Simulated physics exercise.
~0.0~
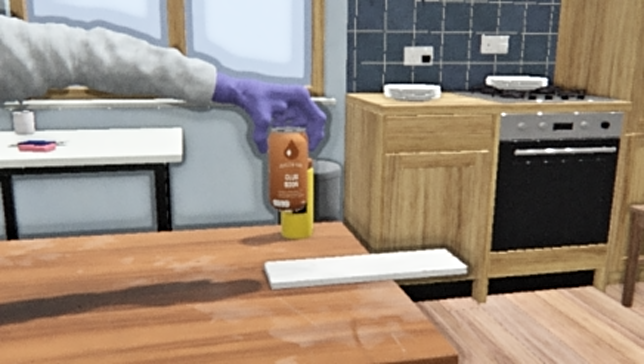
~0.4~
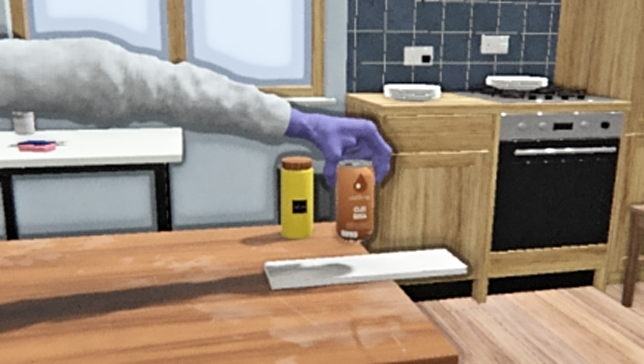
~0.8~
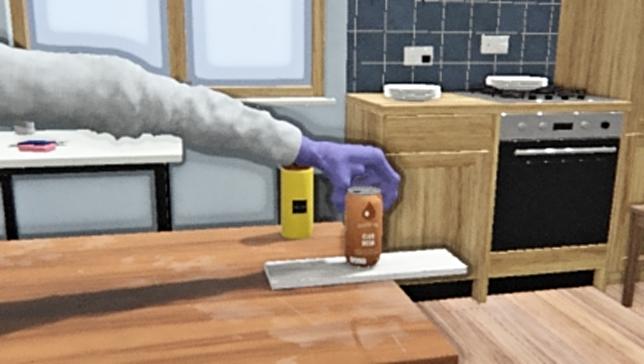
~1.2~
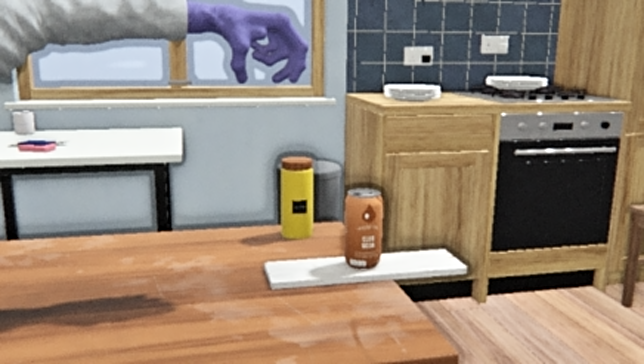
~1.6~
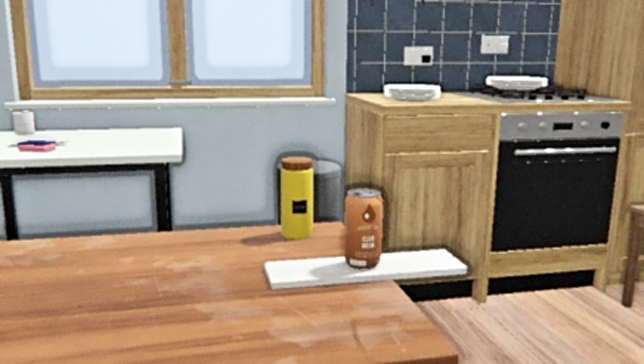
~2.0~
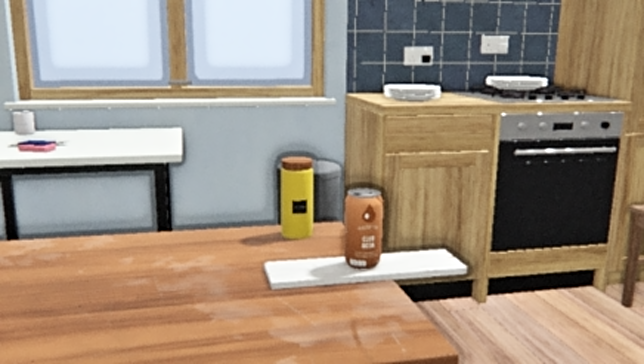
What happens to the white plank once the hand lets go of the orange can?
The plank stays on the table, still jutting over the end, with the orange can standing upright on it.
